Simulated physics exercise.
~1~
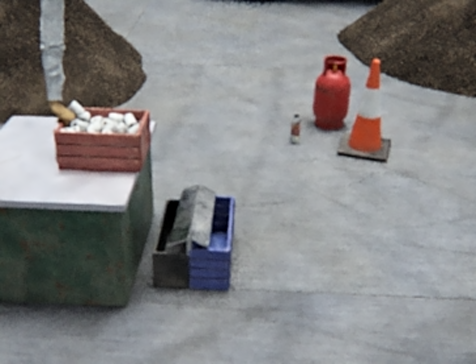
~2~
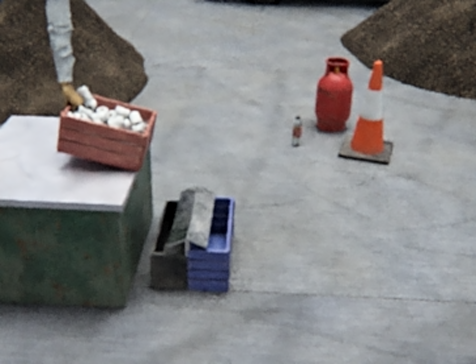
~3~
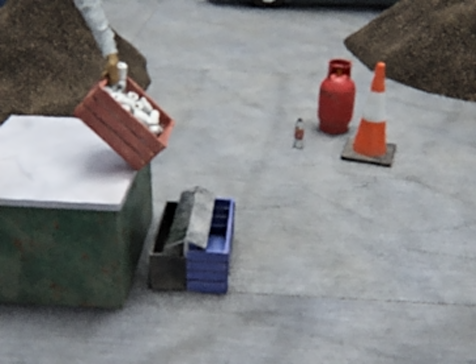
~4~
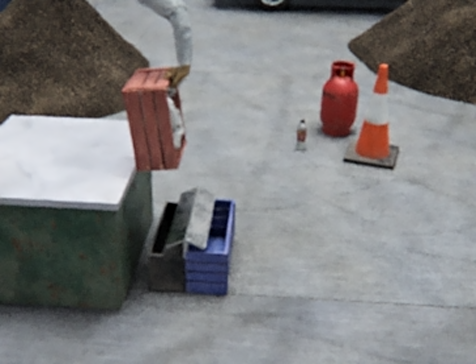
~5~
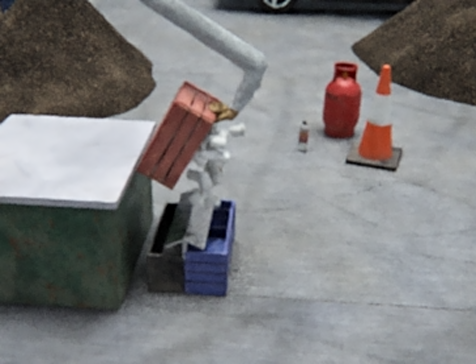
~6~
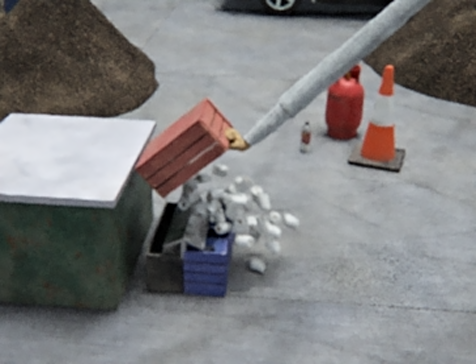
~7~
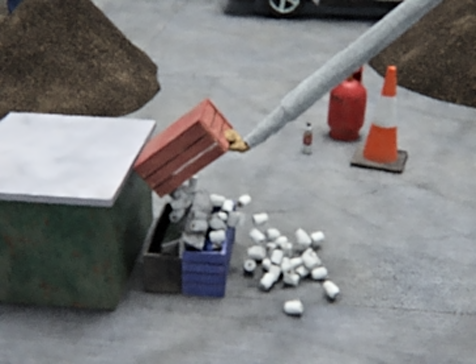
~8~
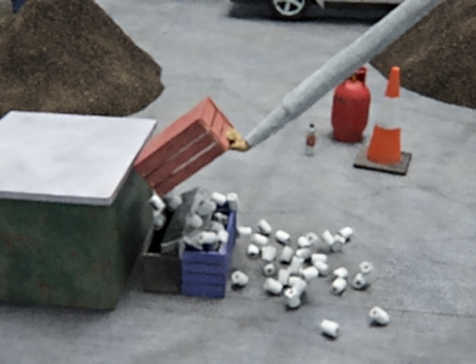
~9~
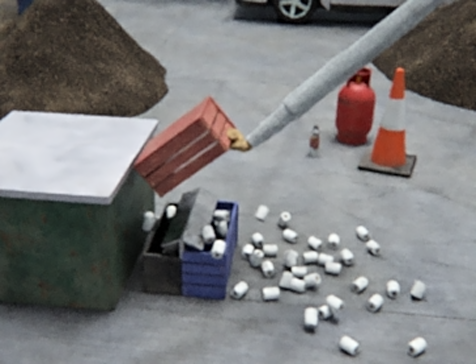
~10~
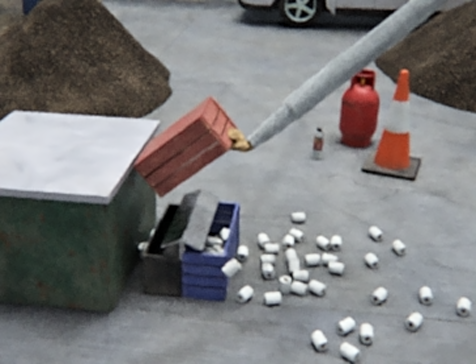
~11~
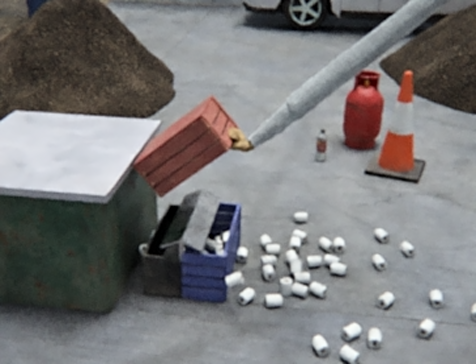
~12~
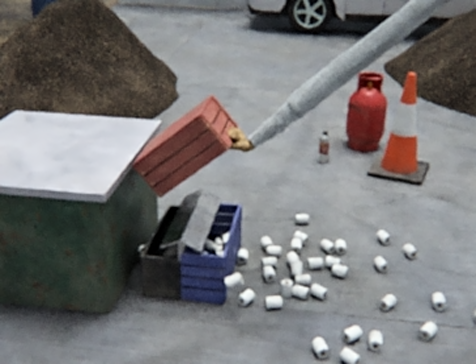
On a grey concrete yard with dirt mounds, a traffic cone and a red gas cylinder, an arm tips a red box of white rolls off a bench; they tumble over a ridged divider, some landing in the blue box, most scattering on the ground to the right.
